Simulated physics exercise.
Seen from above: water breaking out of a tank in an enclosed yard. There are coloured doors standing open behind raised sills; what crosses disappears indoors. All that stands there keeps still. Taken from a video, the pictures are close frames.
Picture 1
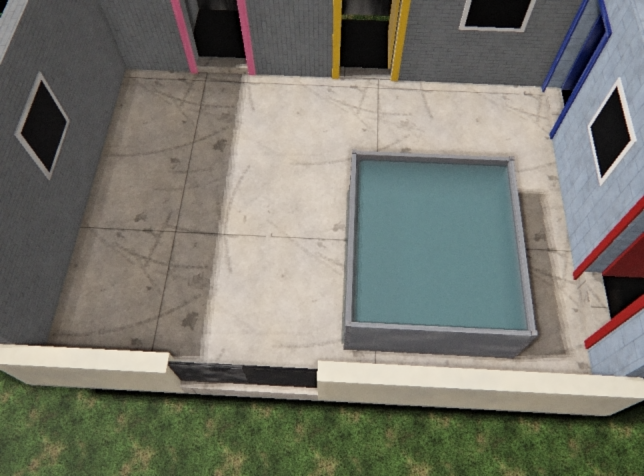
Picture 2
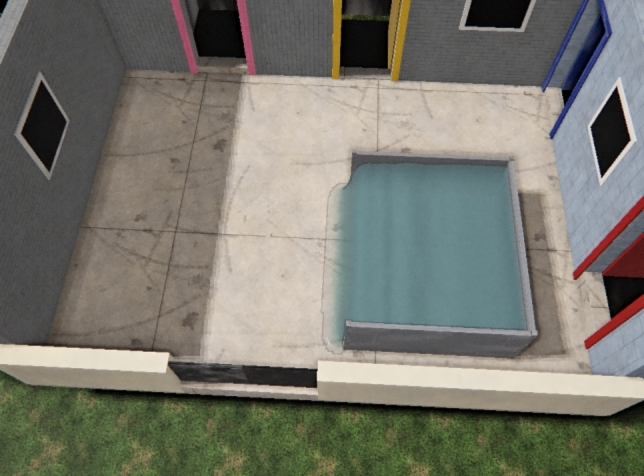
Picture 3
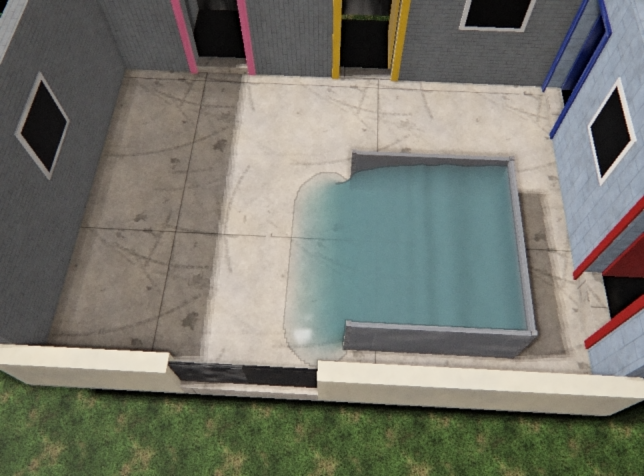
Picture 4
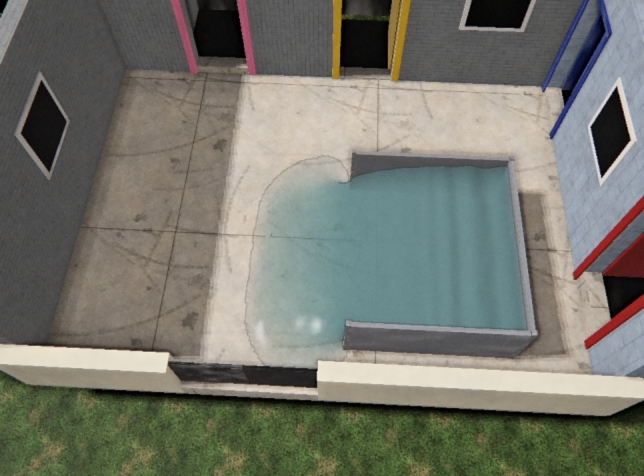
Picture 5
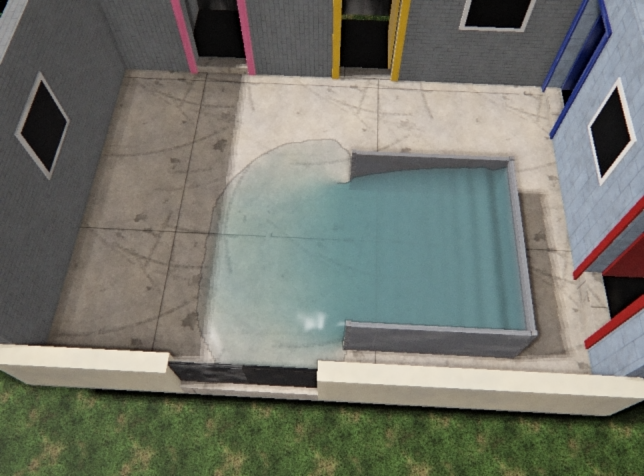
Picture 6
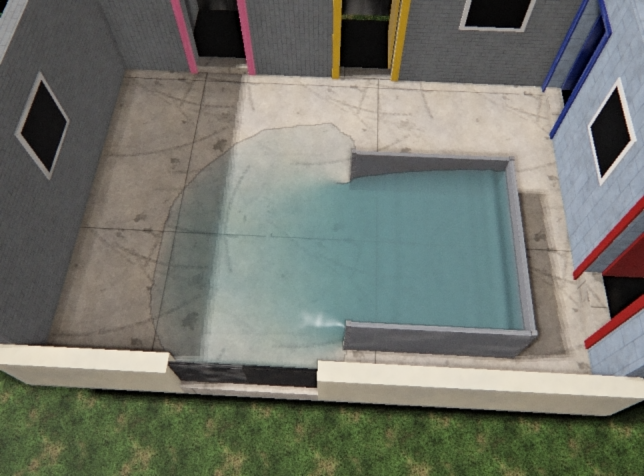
Water pours from the tank's open left side and spreads leftward across the enclosed yard.
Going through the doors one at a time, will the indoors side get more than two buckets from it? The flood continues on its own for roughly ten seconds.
Result: The yellow door passes two buckets of inflow; the red door stays within two buckets of inflow; the blue door passes two buckets of inflow; the pink door passes two buckets of inflow.
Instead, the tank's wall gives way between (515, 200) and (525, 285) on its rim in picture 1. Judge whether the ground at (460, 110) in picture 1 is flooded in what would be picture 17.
There: Wet.
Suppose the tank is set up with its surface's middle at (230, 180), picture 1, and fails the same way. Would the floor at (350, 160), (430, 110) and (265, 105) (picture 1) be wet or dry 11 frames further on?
Points in order: Not reached; not reached; inundated.
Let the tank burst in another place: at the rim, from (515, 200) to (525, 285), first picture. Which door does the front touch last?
The pink door.
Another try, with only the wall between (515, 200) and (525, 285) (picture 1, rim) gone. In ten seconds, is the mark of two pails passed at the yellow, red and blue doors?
I'd say the yellow one crosses the line, the red one crosses the line and the blue one crosses the line.
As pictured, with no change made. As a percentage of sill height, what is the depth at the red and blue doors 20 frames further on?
Roughly 0 % and 0 %, respectively.
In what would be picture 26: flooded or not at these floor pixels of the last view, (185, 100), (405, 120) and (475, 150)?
In turn, the points end up soaked, high and dry and high and dry.
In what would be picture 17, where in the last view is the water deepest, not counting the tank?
Answer: (60, 349).
A moment on, water covers 55 % of the floor; the yellow door not reached, the red door not reached, the blue door not reached, the pink door not reached.
Next, water covers 60 % of the floor; the yellow door not reached, the red door not reached, the blue door not reached, the pink door wet at the sill, nothing in.
Then, water covers 60 % of the floor; the yellow door not reached, the red door not reached, the blue door not reached, the pink door under two buckets in.
Later, water covers 95 % of the floor; the yellow door over two buckets in, the red door not reached, the blue door under two buckets in, the pink door far over two buckets in.
In the end, water covers 100 % of the floor; the yellow door far over two buckets in, the red door wet at the sill, nothing in, the blue door far over two buckets in, the pink door far over two buckets in.
